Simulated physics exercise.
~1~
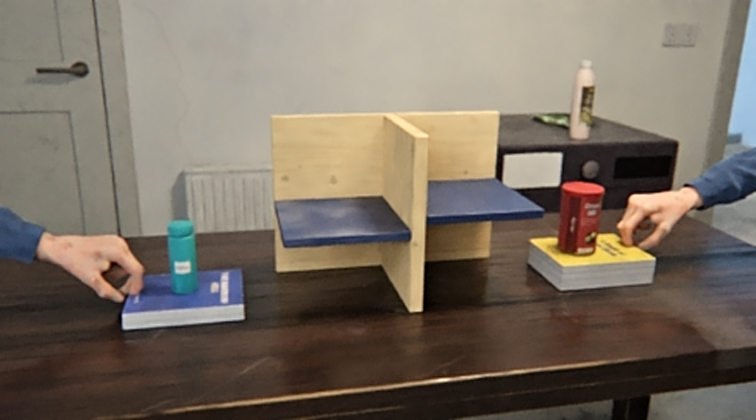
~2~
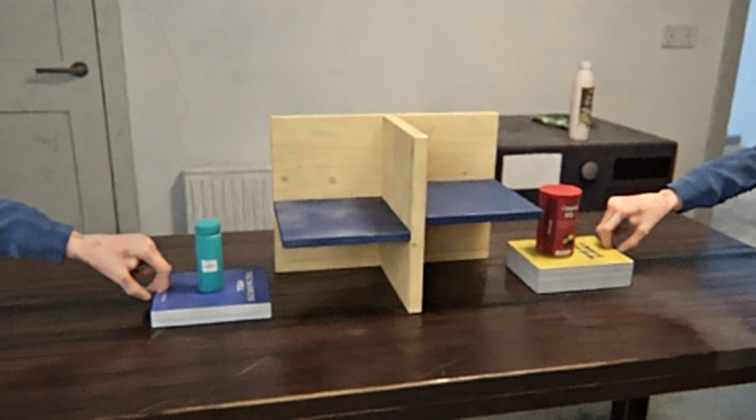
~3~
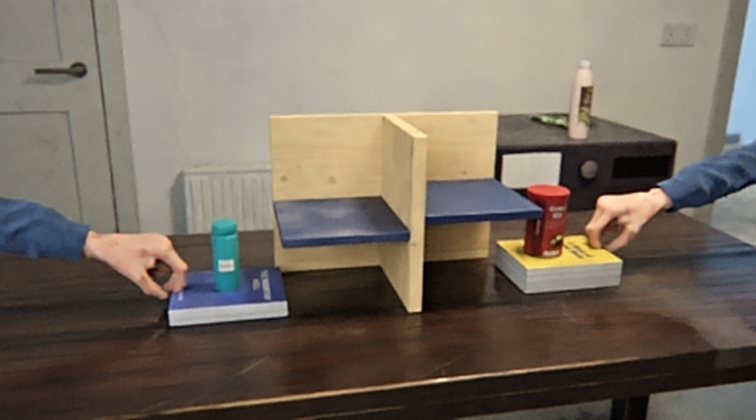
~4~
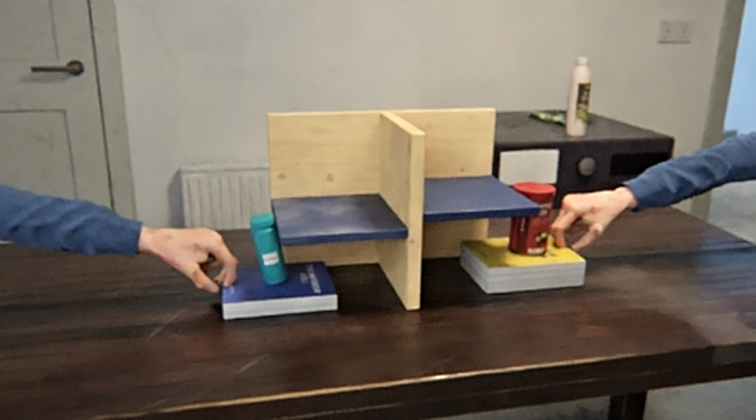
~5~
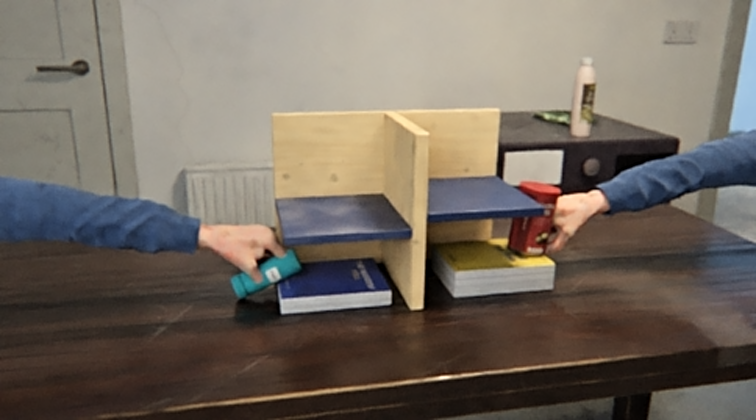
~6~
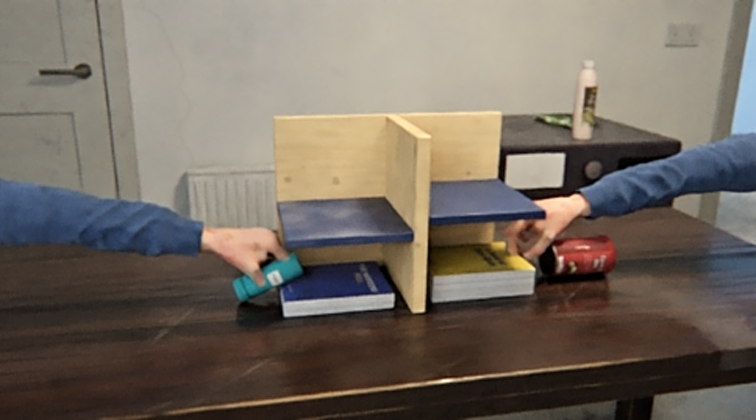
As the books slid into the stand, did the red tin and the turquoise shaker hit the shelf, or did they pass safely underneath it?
Both of them hit the shelf. The turquoise shaker and the red tin were each knocked off their spots and ended up on their sides.
